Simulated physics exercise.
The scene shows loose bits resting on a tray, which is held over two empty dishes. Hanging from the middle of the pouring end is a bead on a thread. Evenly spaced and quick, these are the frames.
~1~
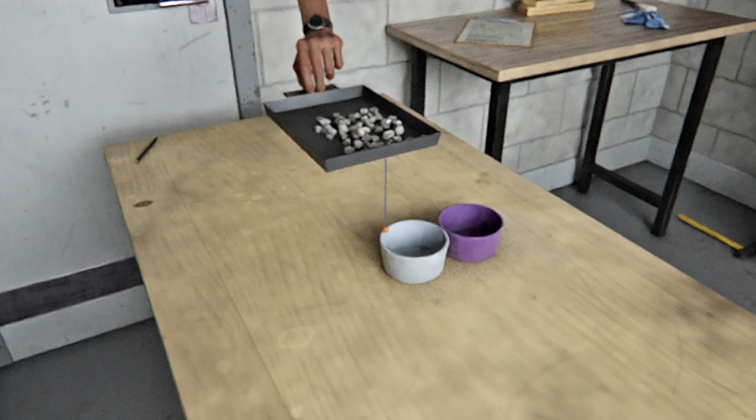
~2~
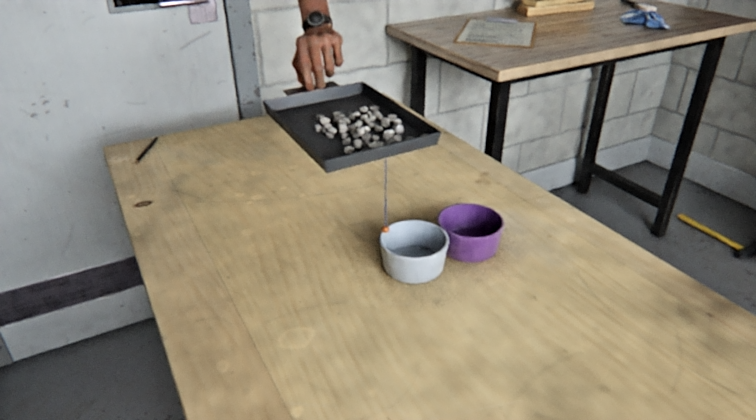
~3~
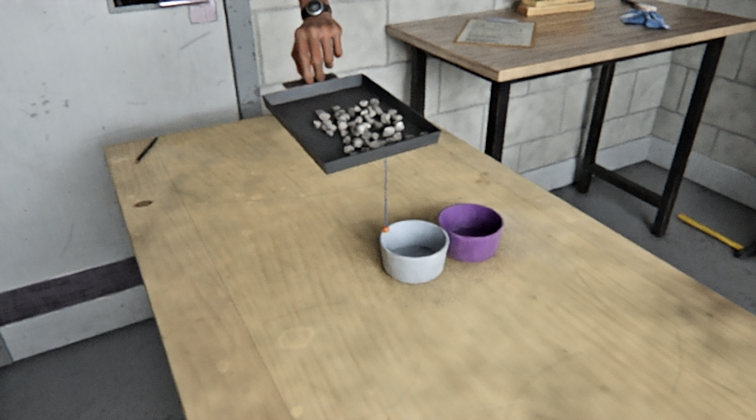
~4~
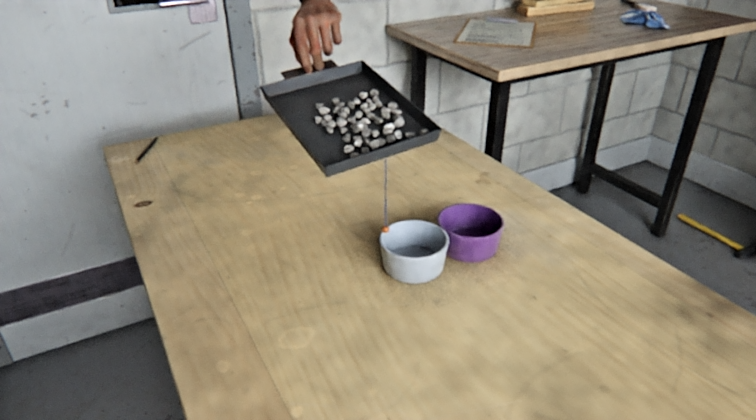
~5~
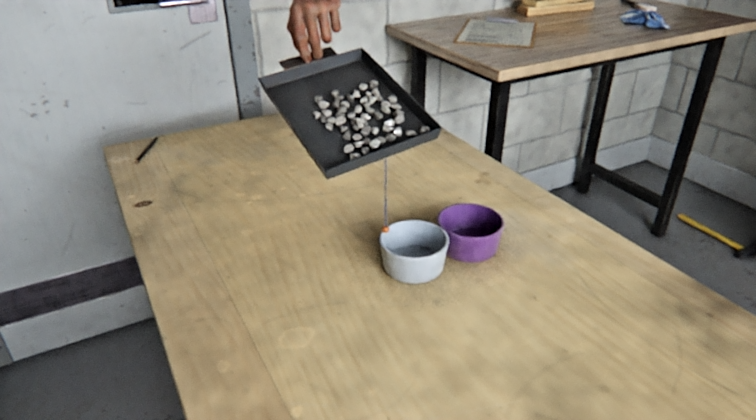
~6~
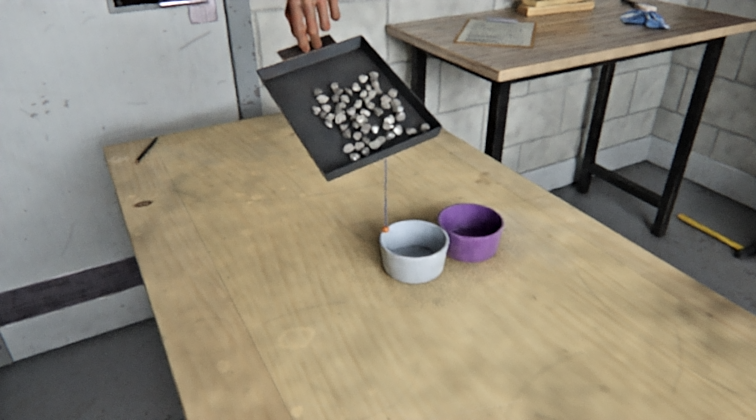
At first, a hand holds a dark tray of loose grey stones above a wooden table, where a pale grey dish and a purple dish sit empty. Then the hand raises the handle end, steadily steepening the tray toward its near edge, and the stones shift slightly and spread apart on its surface.
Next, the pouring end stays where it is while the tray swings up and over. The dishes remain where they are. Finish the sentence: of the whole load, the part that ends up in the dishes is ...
... less than half.
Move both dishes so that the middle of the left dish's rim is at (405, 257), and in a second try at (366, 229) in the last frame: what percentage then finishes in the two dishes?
Close to 10 in a hundred first, close to 0 in a hundred second.
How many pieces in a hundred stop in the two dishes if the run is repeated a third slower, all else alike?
Roughly 0%.
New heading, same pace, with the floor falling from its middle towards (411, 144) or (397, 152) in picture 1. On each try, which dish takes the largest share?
Result of try 1 is the left side, of try 2 the left side.
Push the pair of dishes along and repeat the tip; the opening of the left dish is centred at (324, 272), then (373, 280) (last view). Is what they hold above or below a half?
In the first position past half, in the second shy of half.
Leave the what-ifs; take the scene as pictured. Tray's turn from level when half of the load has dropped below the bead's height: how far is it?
Roughly 110 degrees at that moment.
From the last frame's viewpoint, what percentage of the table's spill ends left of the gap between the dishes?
Roughly 100 %.
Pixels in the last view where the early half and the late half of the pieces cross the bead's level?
It goes through near (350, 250) first, then near (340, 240).
Soon, tray tipped steeply; nearly all on the tray; a small part in the air.
A while on, tray tipped past a quarter turn; about half on the tray; about a third outside both; a small part in the air.
Towards the end, tray tipped past a quarter turn; all outside both.
Finally, tray tipped past a quarter turn; none in the left dish; none in the right dish; all outside both.
